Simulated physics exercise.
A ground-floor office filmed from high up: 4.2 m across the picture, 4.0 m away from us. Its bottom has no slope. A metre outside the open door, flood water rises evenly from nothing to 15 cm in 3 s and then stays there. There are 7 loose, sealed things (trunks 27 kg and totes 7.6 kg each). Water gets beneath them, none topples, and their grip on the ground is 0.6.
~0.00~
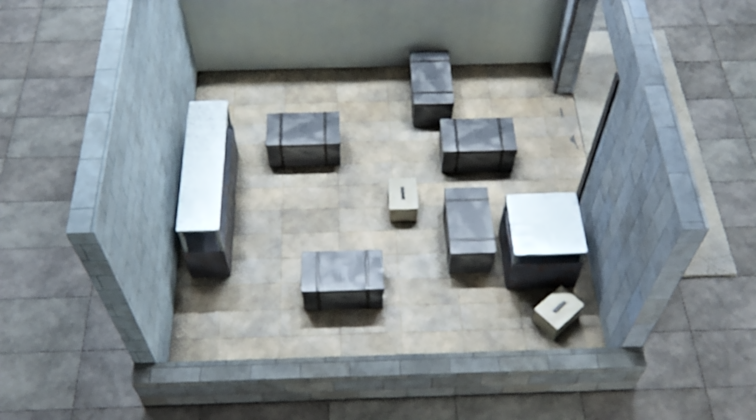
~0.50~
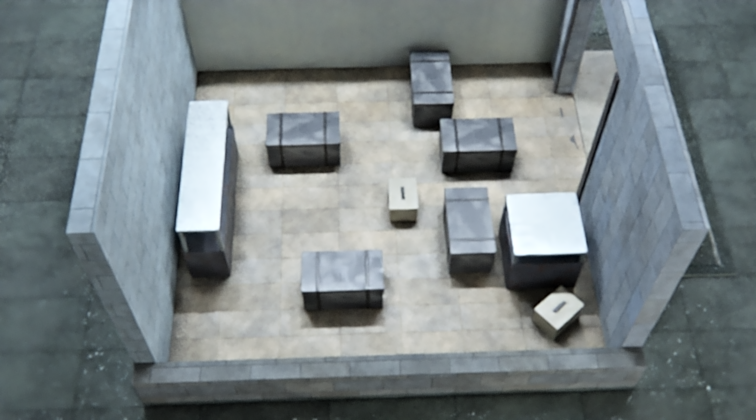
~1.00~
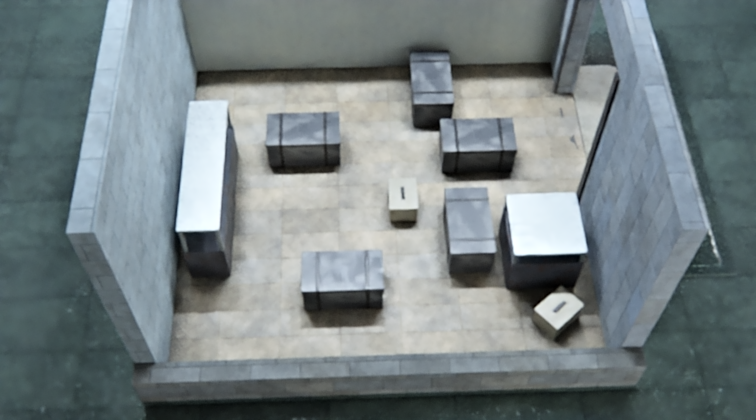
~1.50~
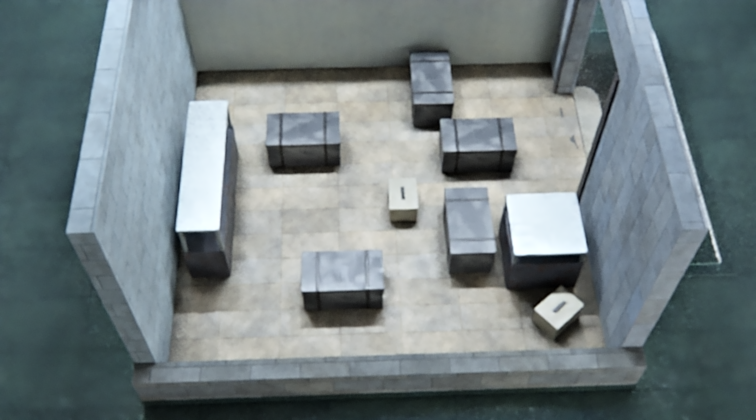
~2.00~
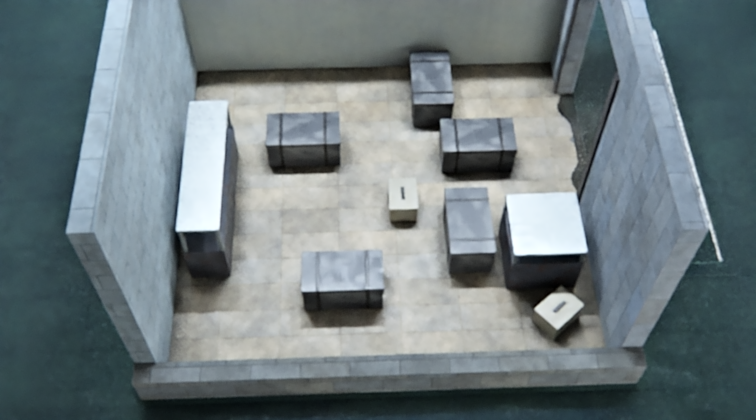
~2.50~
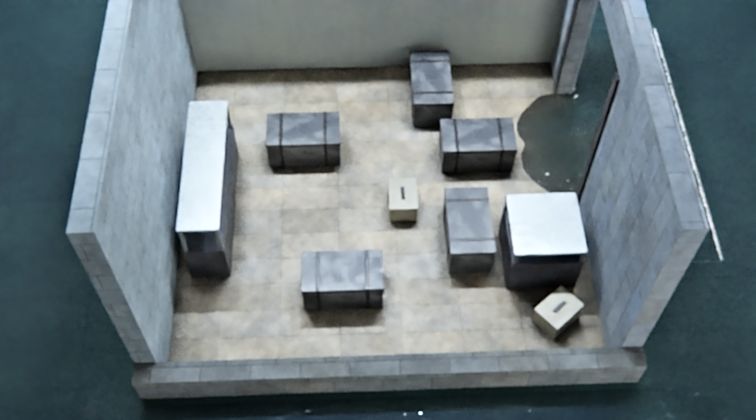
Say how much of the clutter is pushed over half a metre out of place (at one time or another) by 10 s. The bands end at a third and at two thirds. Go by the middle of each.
Share: From one to two thirds.
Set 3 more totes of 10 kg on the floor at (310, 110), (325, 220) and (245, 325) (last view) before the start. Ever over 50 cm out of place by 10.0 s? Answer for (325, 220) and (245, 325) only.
In that order: Short of it, short of it.
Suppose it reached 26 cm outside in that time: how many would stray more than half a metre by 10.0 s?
In that case 5 of them.
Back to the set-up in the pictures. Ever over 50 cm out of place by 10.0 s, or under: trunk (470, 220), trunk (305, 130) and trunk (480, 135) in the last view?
In turn: Short of it, short of it, over.
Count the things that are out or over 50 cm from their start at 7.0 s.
I count 1.
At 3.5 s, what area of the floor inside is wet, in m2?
Some 2.0 m2.
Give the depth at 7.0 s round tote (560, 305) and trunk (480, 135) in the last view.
Roughly 1 and 7 cm.
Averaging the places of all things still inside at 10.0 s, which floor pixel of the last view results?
At about (379, 216).
After 3.5 s 0 of 7 are over 50 cm from their spots; 0 afloat.
After 4.5 s 0 of 7 are over 50 cm from their spots; 0 afloat.
After 7.0 s 1 of 7 are over 50 cm from their spots; 0 afloat.
After 10.0 s 3 of 7 are over 50 cm from their spots, and 3 have been at some point; 2 afloat.
